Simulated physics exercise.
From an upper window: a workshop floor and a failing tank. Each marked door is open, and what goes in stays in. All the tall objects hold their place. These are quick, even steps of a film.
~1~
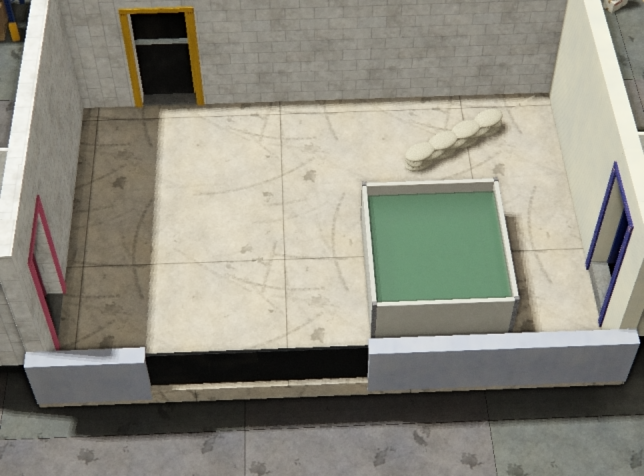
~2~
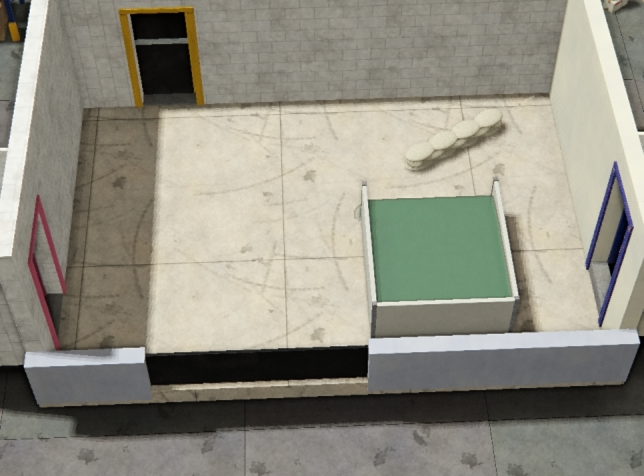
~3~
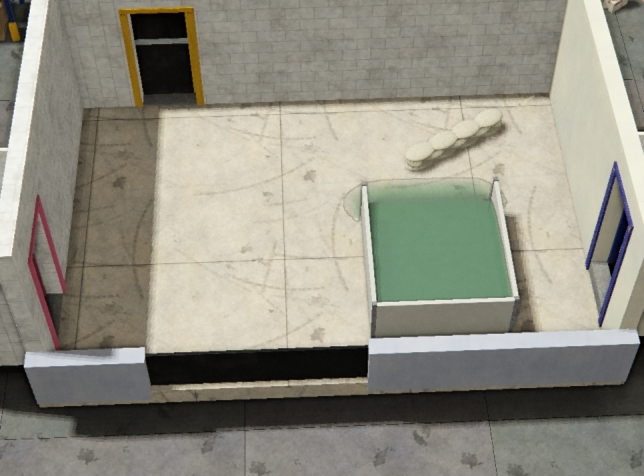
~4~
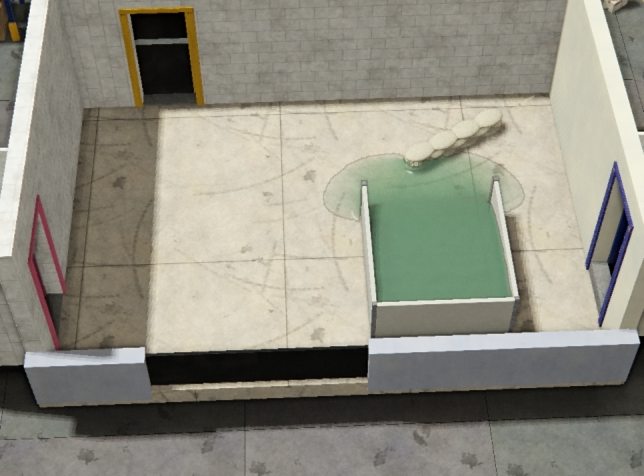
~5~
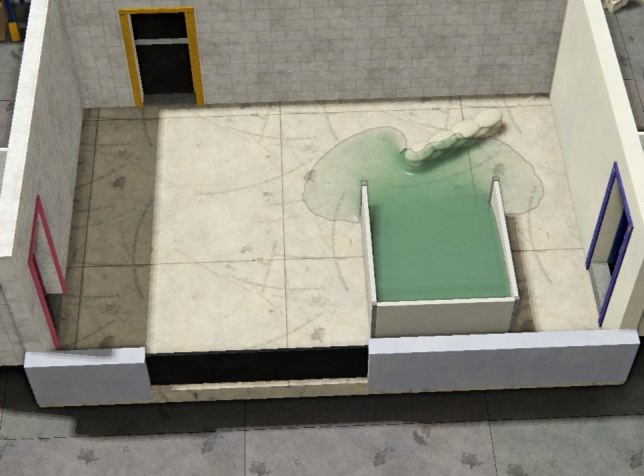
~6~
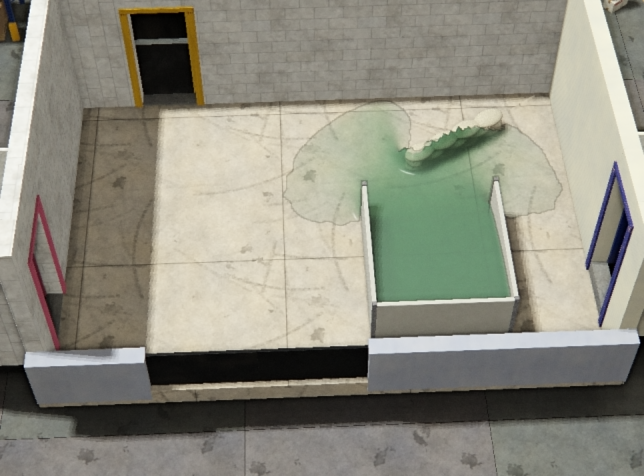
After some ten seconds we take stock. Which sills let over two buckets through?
The yellow door lets in a lot; the blue door admits no more than that; the pink door lets in a lot.
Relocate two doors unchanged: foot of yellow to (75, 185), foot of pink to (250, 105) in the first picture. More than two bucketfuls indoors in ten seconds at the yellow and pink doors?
My reading: Yellow door lets more in; pink door floods.
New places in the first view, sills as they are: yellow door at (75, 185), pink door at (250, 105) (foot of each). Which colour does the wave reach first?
That is the pink-painted one.
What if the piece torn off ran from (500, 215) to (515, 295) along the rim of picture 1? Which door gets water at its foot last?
Last comes the yellow door.
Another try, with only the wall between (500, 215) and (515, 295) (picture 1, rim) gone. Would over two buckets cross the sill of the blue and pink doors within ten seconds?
Blue door is over, pink door floods.
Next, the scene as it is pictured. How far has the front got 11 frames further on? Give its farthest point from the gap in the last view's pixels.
Near (128, 107).
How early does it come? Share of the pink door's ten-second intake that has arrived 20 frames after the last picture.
Roughly 0 per cent.
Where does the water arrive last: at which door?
That is the one in pink.
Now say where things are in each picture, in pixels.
The first picture shows the water tank at (437, 243) is whole and still.
In the second picture, the front is at (358, 217), out from the gap on the water tank's far side.
In the third picture, the front is at a hidden place, out from the gap on the water tank's far side.
In the fourth picture, water pours out on the water tank's far side and has run to (336, 182).
In the fifth picture, the front is at (355, 139), out from the gap on the water tank's far side.
In the sixth picture, the front is at (371, 107), out from the gap on the water tank's far side.
A moment on, water covers 30 % of the floor; the yellow door not reached, the blue door not reached, the pink door not reached.
Next, water covers 35 % of the floor; the yellow door wet at the sill, nothing in, the blue door not reached, the pink door not reached.
Then, water covers 55 % of the floor; the yellow door under two buckets in, the blue door wet at the sill, nothing in, the pink door not reached.
Later, water covers 95 % of the floor; the yellow door over two buckets in, the blue door wet at the sill, nothing in, the pink door wet at the sill, nothing in.
In the end, water covers 100 % of the floor; the yellow door far over two buckets in, the blue door wet at the sill, nothing in, the pink door far over two buckets in.
